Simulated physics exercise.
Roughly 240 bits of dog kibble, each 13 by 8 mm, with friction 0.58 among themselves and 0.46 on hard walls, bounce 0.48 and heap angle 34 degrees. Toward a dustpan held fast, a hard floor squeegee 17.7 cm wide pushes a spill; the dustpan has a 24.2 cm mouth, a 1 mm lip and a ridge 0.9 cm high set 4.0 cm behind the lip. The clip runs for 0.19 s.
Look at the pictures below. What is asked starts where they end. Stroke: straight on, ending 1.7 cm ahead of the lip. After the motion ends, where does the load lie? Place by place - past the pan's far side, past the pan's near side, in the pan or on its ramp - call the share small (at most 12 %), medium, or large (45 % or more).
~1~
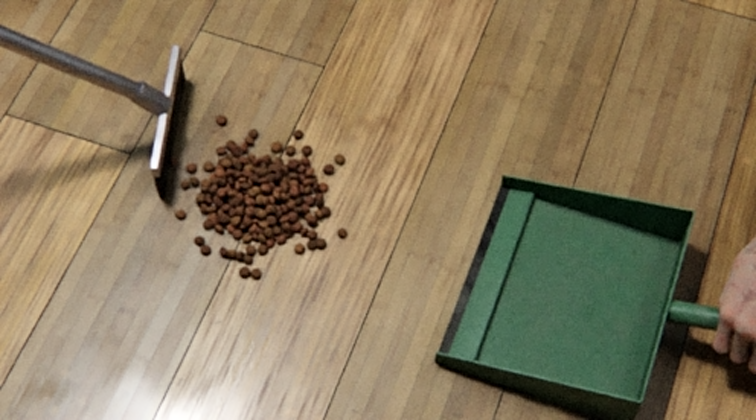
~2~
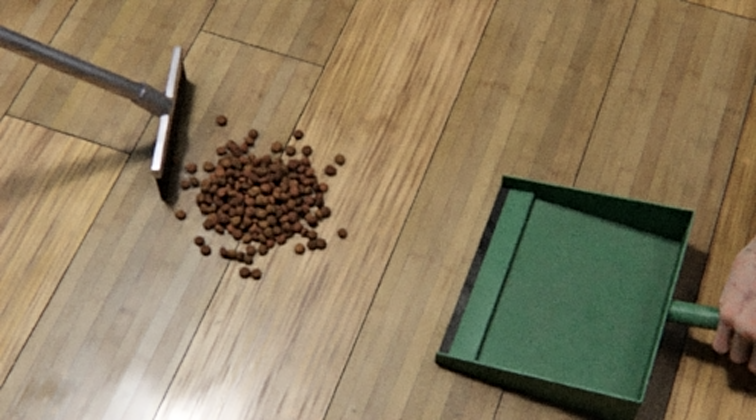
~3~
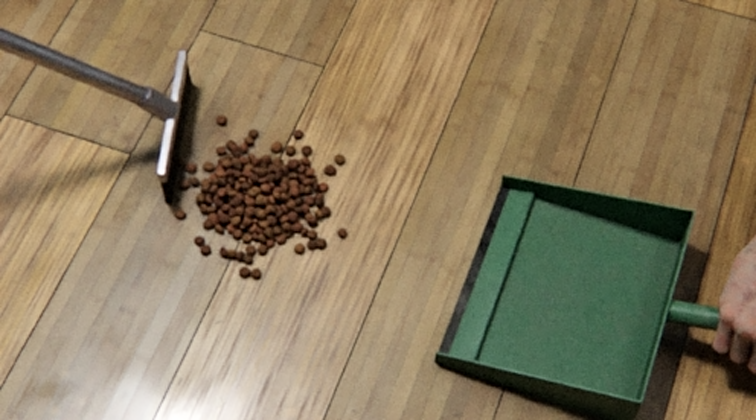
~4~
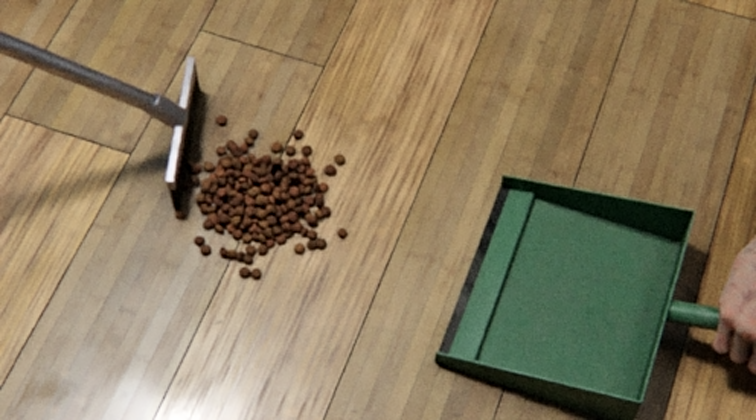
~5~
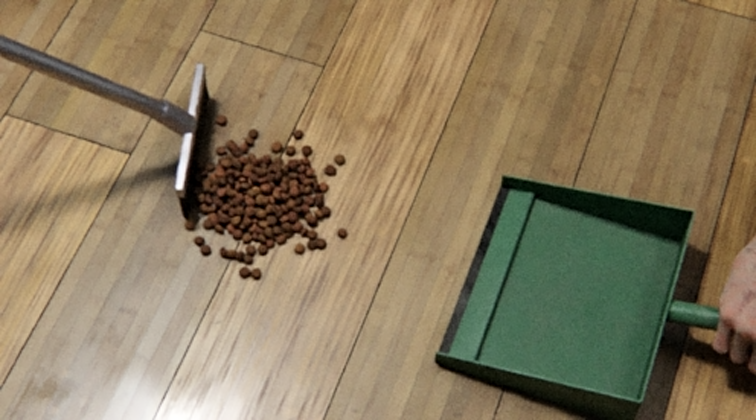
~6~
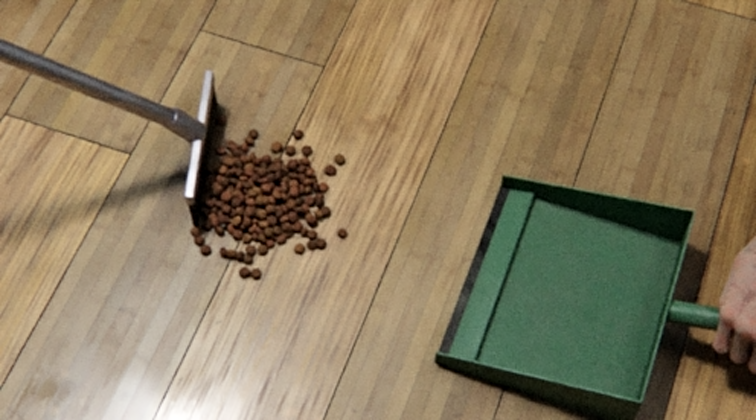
Far side - small, near side - small, pan - small.
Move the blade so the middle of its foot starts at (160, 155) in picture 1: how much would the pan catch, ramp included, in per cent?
Something close to 0 percent.
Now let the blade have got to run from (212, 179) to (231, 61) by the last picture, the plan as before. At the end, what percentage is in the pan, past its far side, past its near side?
Pan 15 % / far 15 % / near 0 %.
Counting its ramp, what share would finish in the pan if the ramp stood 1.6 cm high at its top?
With that ramp, near 5 per cent.
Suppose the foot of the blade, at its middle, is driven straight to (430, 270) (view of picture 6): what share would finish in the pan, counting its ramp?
I'd expect around 15 per cent.
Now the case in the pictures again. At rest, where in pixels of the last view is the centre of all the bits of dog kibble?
Centre at rest: Approx. (430, 263) px.
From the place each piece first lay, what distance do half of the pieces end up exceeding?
20 cm or thereabouts.
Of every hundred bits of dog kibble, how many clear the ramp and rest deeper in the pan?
Around 0 in a hundred.
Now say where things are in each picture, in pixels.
In the first frame, blade from (156, 171) to (177, 54), moved 0.0 cm, 0 of the pieces shifted so far; middle of the pieces at (255, 193); pan at (579, 306).
In the second frame, blade from (157, 173) to (179, 55), moved 0.3 cm, 0 of the pieces shifted so far; middle of the pieces at (255, 193).
In the third frame, blade from (163, 177) to (184, 59), moved 1.1 cm, 1 of the pieces shifted so far; middle of the pieces at (255, 193).
In the fourth frame, blade from (171, 184) to (192, 65), moved 2.6 cm, 2 of the pieces shifted so far; middle of the pieces at (255, 193).
In the fifth frame, blade from (181, 192) to (201, 72), moved 4.1 cm, 5 of the pieces shifted so far; middle of the pieces at (255, 193).
In the sixth frame, blade from (190, 200) to (210, 79), moved 5.7 cm, 30 of the pieces shifted so far; middle of the pieces at (256, 194); pan at (579, 306).
Then, 0.37 s after the last picture, middle of the blade 20 cm from the lip; 0 % over the lip, far side 0 %, near side 0 %.
Then, 0.61 s after the last picture, middle of the blade 10 cm from the lip; 0 % over the lip, far side 0 %, near side 5 %.
Then, 0.97 s after the last picture, middle of the blade 4 cm from the lip; 5 % over the lip, far side 0 %, near side 10 %.
In the end, far side 0 %, near side 10 %, pan 5 %, in front of the lip or behind the blade 90 %.
